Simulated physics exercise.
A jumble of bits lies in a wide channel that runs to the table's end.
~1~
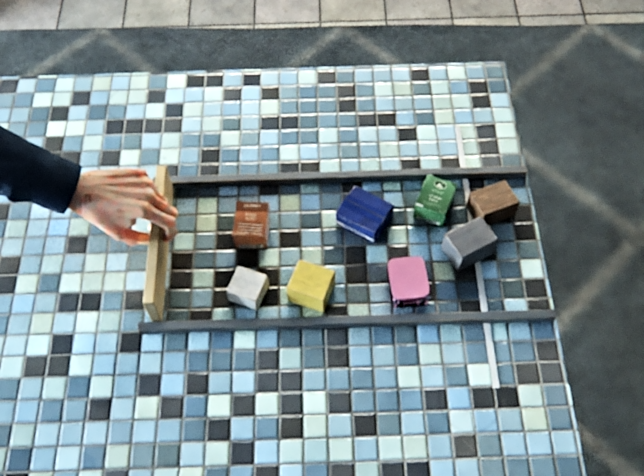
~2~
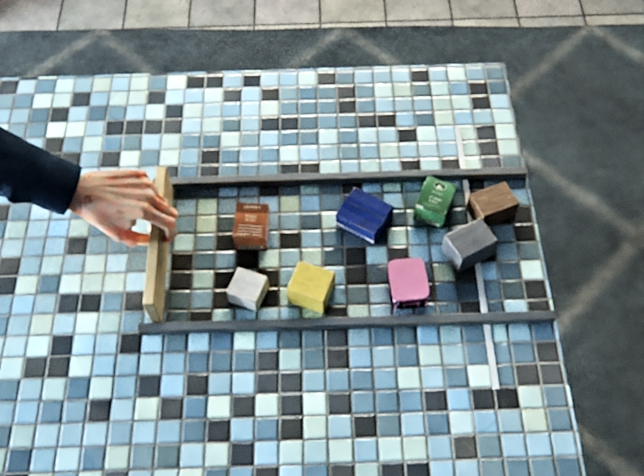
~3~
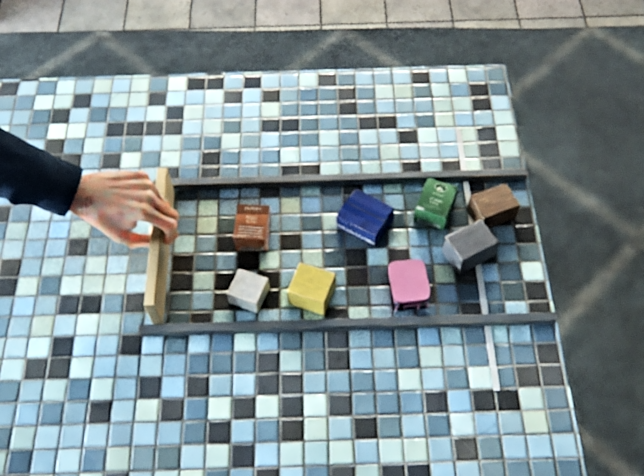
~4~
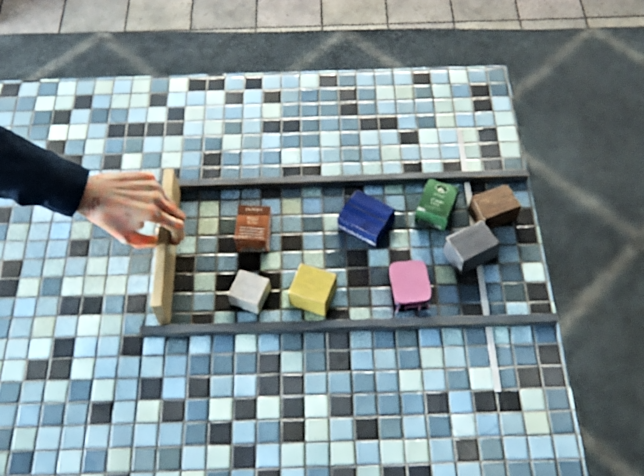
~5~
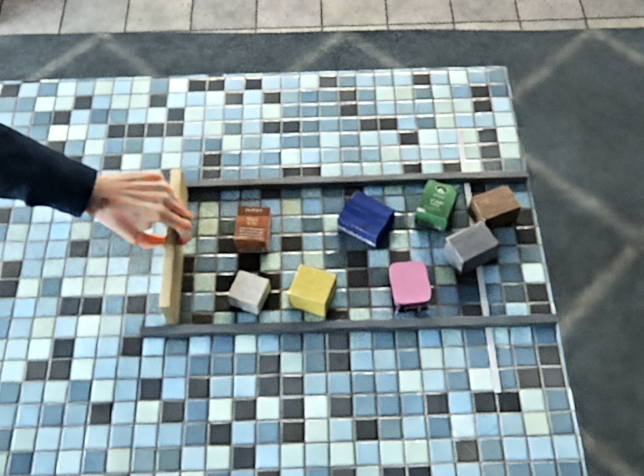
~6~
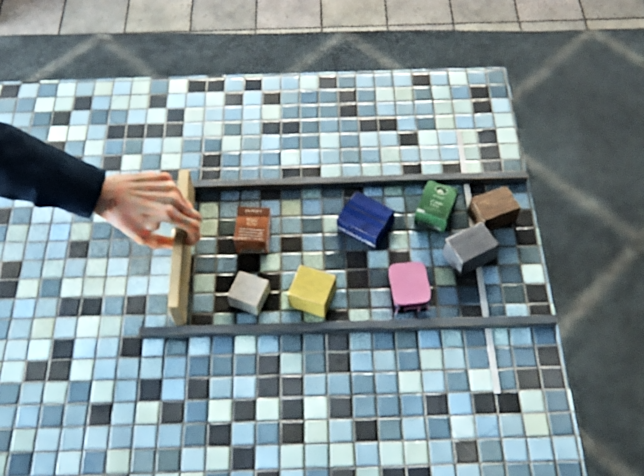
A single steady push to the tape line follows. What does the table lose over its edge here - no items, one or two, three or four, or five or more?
After that push a few more than two come off the table, three or four.
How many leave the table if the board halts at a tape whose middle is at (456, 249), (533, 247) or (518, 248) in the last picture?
Per try: 2; 8; 6.
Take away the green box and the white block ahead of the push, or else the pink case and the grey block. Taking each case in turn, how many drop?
1 and 2.
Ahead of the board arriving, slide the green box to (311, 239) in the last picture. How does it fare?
What happens is that the green box rests there.
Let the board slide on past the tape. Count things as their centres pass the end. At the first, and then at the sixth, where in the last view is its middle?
At (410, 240) for the first, at (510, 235) for the sixth.
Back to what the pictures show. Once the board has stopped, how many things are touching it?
That comes to 2.
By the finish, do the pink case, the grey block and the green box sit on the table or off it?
The pink case falls, the grey block stays on, the green box comes down.
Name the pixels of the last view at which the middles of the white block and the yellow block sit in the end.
Final pixels, roughly: (499, 282) for the first, (537, 287) for the other.
Early on, none off yet; brown block at rest near (494, 210); grey block at rest near (471, 249); green box at rest near (436, 206).
A while later, none off yet; brown block travelled a little near (517, 208); grey block at rest near (480, 247); green box travelled about its own width near (479, 200).
Finally, the number that fall off is three or four; lost, pink case, green box and brown block.
